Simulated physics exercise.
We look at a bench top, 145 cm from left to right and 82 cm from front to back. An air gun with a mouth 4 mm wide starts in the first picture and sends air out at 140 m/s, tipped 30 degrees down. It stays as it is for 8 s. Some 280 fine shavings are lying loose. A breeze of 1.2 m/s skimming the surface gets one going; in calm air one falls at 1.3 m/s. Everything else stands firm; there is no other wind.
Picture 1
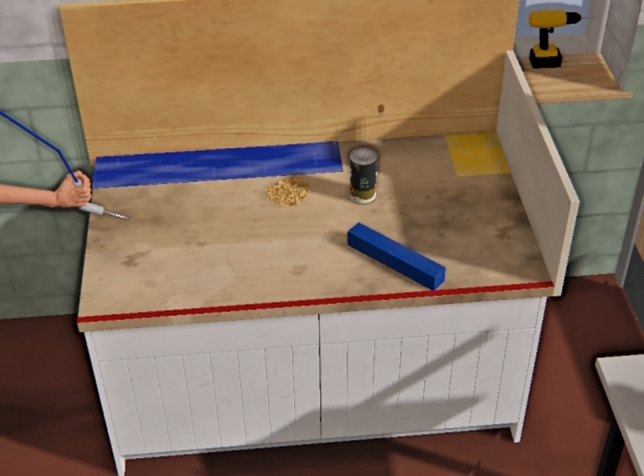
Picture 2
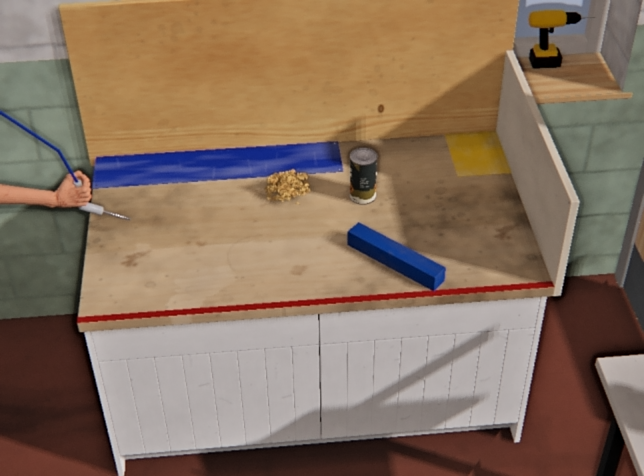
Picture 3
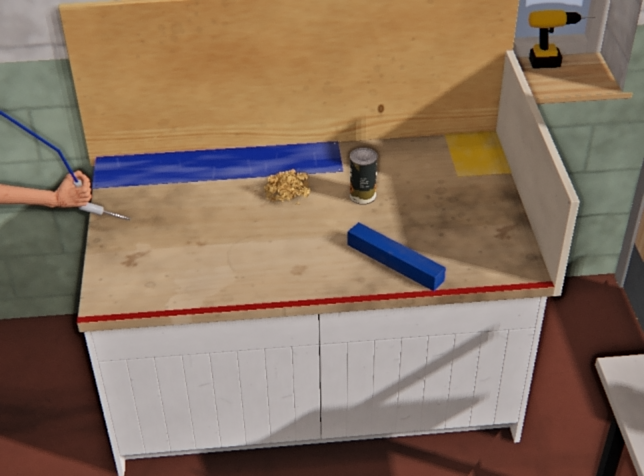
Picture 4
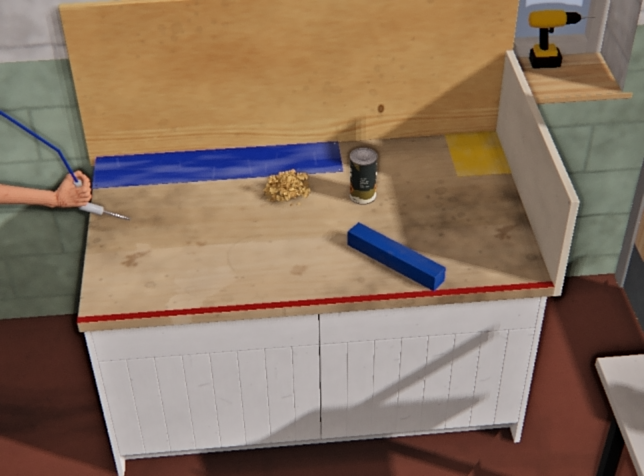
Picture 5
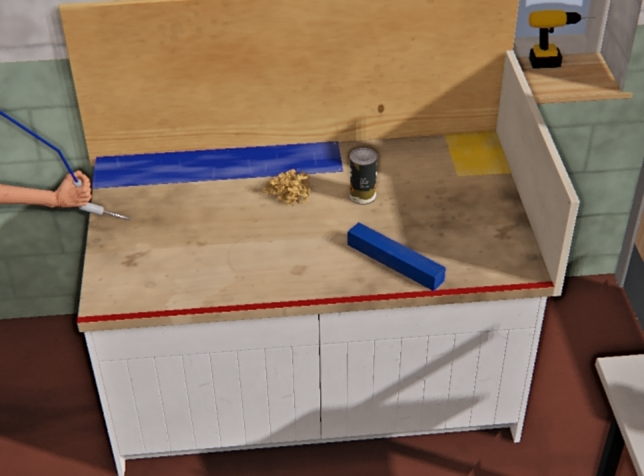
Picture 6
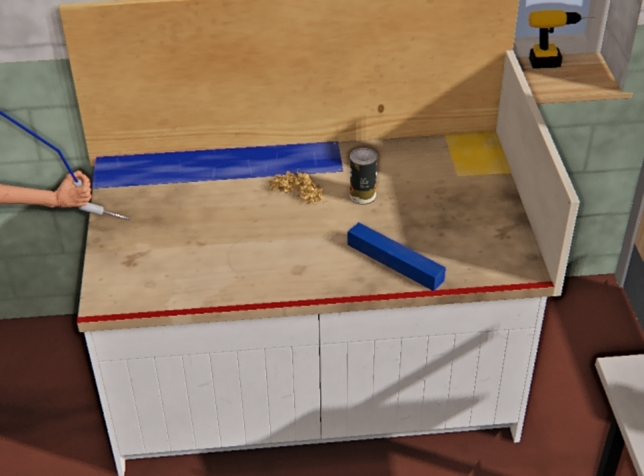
A small heap of pale shavings on a wooden bench top, seen from above and in front, sits still at first, then begins to loosen and spreads slightly to the right. A hand at the left holds an air gun on a blue hose, with a blue sheet behind, a dark tin, a blue plank, a yellow mat and a red front edge. Everything else, including the hand and the camera, stays still.
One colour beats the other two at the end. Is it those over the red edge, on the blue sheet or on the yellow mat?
The biggest group is at the yellow one.
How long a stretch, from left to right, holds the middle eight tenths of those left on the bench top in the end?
About 20 cm.
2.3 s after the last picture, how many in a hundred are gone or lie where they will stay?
About 30 %.
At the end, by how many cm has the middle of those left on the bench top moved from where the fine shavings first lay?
Roughly 75 cm.
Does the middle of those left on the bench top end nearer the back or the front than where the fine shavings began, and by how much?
To the back, by about 5 cm.
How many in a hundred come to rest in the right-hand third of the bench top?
About 100 %.
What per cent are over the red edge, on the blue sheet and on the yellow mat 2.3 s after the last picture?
About 1 % red, 0 % blue, 70 % yellow.
Then, 1.4 s after the last picture, 79 % are on the move or not yet settled, 0 % are over the red edge, 0 % on the blue sheet and 79 % on the yellow mat; the middle of those still in play is near (490, 150).
Then, 2.3 s after the last picture, 72 % are on the move or not yet settled, 1 % are over the red edge, 0 % on the blue sheet and 70 % on the yellow mat; the middle of those still in play is near (503, 157).
Then, 4.2 s after the last picture, 64 % are on the move or not yet settled, 1 % are over the red edge, 0 % on the blue sheet and 52 % on the yellow mat; the middle of those still in play is near (505, 160).
Then, 7.8 s after the last picture, at the end, 1 % are over the red edge, 0 % on the blue sheet and 50 % on the yellow mat; the middle of those still in play is near (507, 164).
